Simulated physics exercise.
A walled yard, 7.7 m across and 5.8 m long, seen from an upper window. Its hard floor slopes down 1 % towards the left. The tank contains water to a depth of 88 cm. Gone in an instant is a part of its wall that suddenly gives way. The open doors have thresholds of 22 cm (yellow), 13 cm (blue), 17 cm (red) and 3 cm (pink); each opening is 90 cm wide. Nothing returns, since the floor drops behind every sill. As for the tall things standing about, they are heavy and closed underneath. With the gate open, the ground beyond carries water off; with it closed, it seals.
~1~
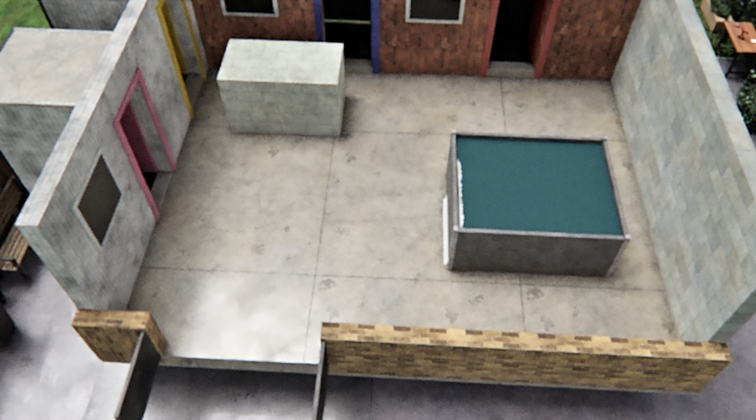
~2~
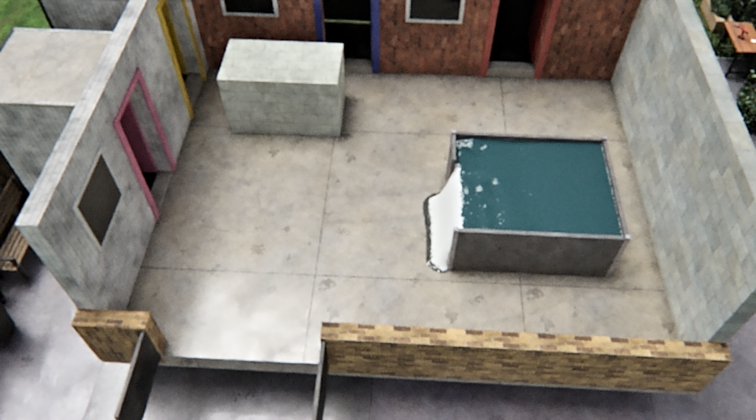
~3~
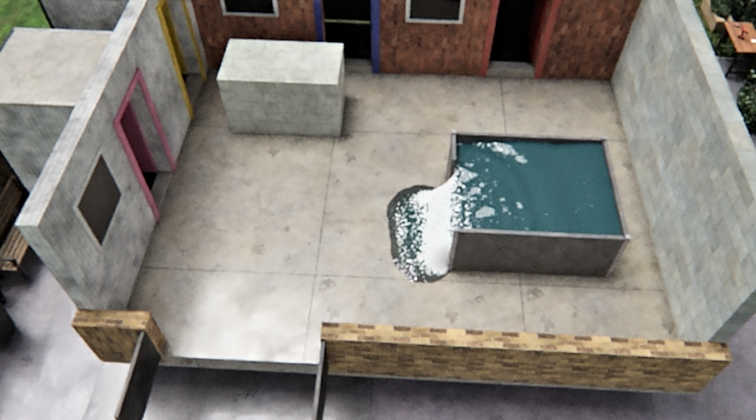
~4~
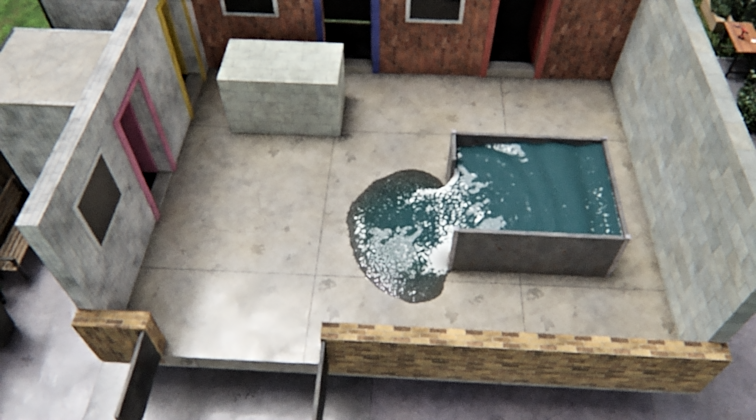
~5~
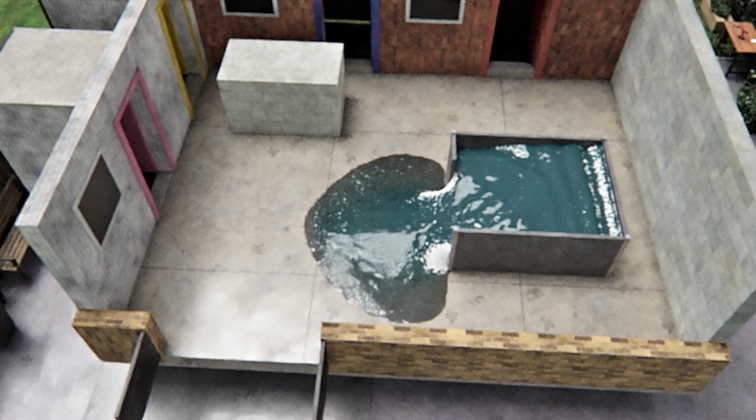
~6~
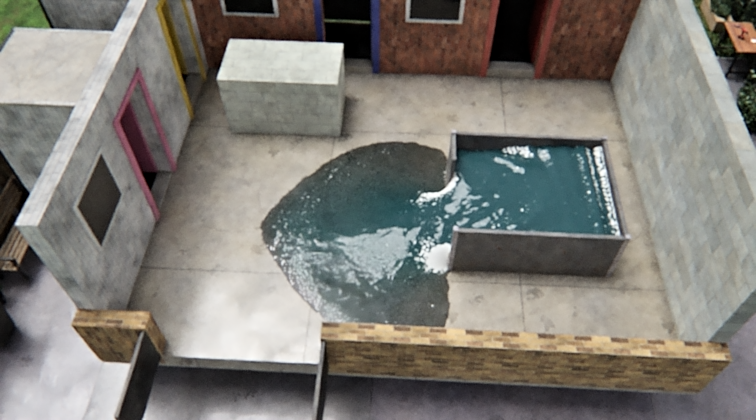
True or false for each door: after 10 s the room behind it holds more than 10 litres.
Yellow door: False; blue door: False; red door: False; pink door: True.
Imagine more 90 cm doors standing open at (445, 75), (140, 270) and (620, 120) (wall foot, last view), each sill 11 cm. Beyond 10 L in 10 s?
Note, doorways in listed order: Stays short, goes beyond, stays short.
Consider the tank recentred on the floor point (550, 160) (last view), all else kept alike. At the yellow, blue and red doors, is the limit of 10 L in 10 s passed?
Against the limit, the yellow door stays within it, the blue door exceeds it and the red door stays within it.
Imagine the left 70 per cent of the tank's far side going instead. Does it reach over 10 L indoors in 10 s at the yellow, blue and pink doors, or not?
Then yellow exceeds it, blue exceeds it, pink exceeds it.
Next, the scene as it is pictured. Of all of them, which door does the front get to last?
It's the red door.
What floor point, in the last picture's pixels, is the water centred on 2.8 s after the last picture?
Its balance point sits around (357, 221).
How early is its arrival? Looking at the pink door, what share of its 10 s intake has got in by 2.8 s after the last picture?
Share by then: ~ 50 %.
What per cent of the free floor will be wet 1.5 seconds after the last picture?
I'd say around 50 %.
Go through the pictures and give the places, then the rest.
Still water, 88 cm deep, in the tank at (534, 185), in the first frame.
Water pours out at (453, 218) and has run 0.7 m, to (436, 198); typically 11 cm deep outside, 88 cm at the tank's back, in the second frame.
The front is at (399, 199), 1.0 m from the gap at (453, 221); 1.2 m2 of floor is under water; 88 cm left at the back of the tank, in the third frame.
Water pours out at (452, 222) and has run 1.6 m, to (352, 218); typically 11 cm deep outside, 86 cm at the tank's back, in the fourth frame.
The front is at (309, 222), 2.2 m from the gap at (452, 222); 5.0 m2 of floor is under water; 76 cm left at the back of the tank, in the fifth frame.
The front is at (268, 236), 2.8 m from the gap at (452, 222); 7.3 m2 of floor is under water; 74 cm left at the back of the tank, in the sixth frame.
Then, 0.7 s after the last picture water covers 45 % of the floor and is deepest (47 cm) near (444, 243); yellow door not reached, blue door not reached, red door not reached, pink door 7 cm at the sill, 11 L in.
Then, 1.5 s after the last picture water covers 50 % of the floor and is deepest (42 cm) near (118, 337); yellow door 6 cm at the sill, 0 L in, blue door 4 cm at the sill, 0 L in, red door not reached, pink door 15 cm at the sill, 113 L in.
Then, 2.8 s after the last picture water covers 55 % of the floor and is deepest (26 cm) near (179, 187); yellow door 8 cm at the sill, 0 L in, blue door 2 cm at the sill, 0 L in, red door not reached, pink door 24 cm at the sill, 319 L in.
Then, 5.3 s after the last picture water covers 60 % of the floor and is deepest (18 cm) near (118, 337); yellow door 12 cm at the sill, 0 L in, blue door 8 cm at the sill, 0 L in, red door not reached, pink door 14 cm at the sill, 526 L in.
Then, 9.3 s after the last picture water covers 80 % of the floor and is deepest (11 cm) near (180, 155); yellow door 11 cm at the sill, 0 L in, blue door 6 cm at the sill, 0 L in, red door 2 cm at the sill, 0 L in, pink door 9 cm at the sill, 666 L in.
